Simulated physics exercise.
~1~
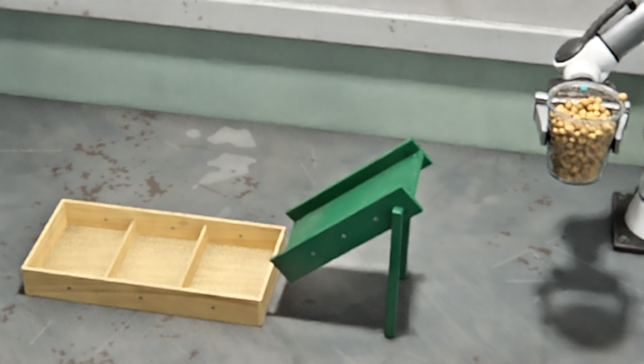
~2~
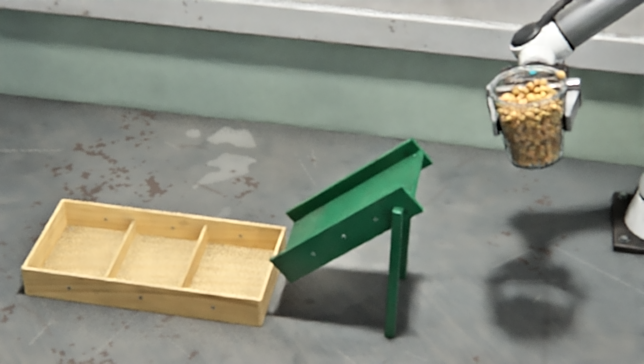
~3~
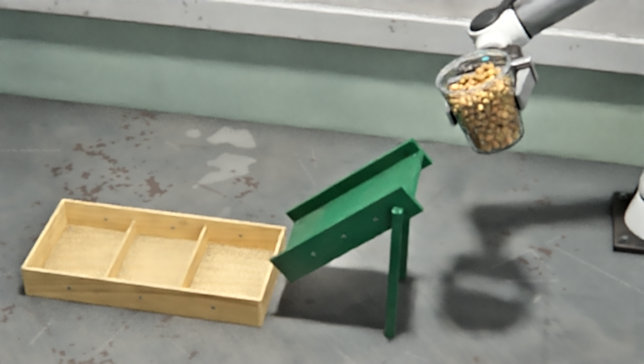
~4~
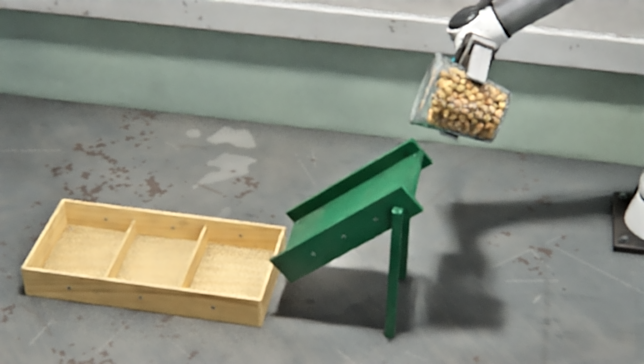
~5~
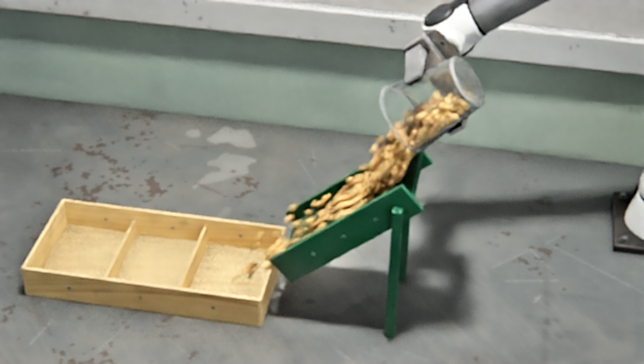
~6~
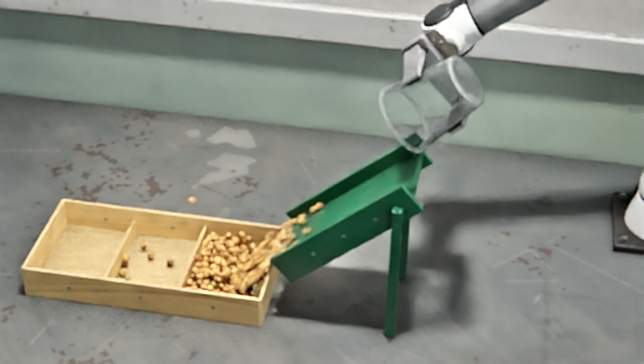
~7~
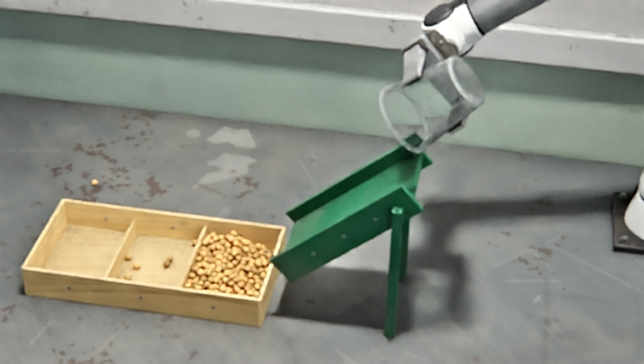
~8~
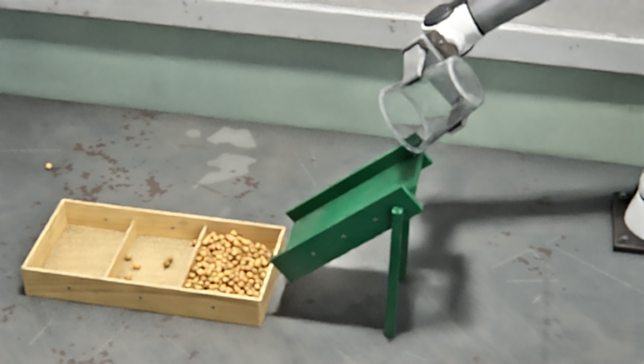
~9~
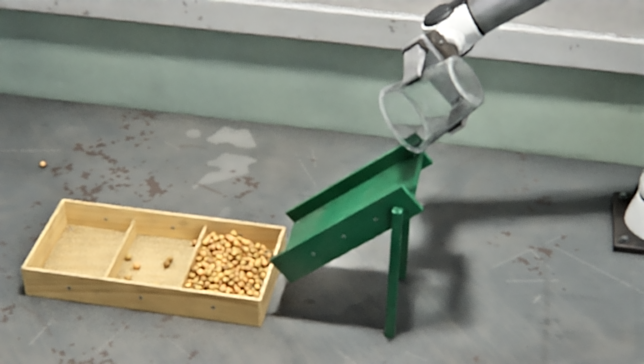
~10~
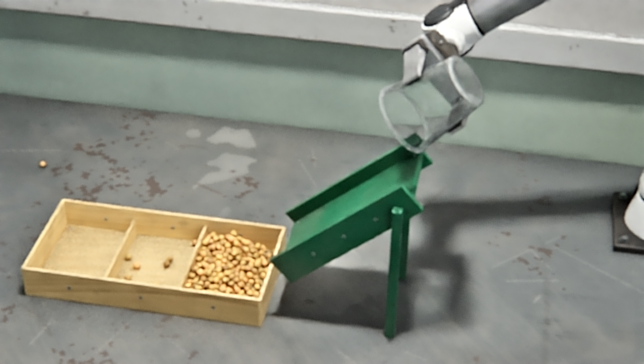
At the start, a robot arm at the right holds a clear tumbler full of dried chickpeas, while a green chute slopes down to a shallow wooden box with three compartments. The arm carries the tumbler left toward the chute, tipping it gradually onto its side. It then tips further, and the chickpeas pour onto the chute and slide down into the box. Most pile up in the nearest compartment, a few land in the middle one, and one bounces out beyond the box. The stray rolls left and stops on the floor, while the emptied tumbler stays tipped above the chute.
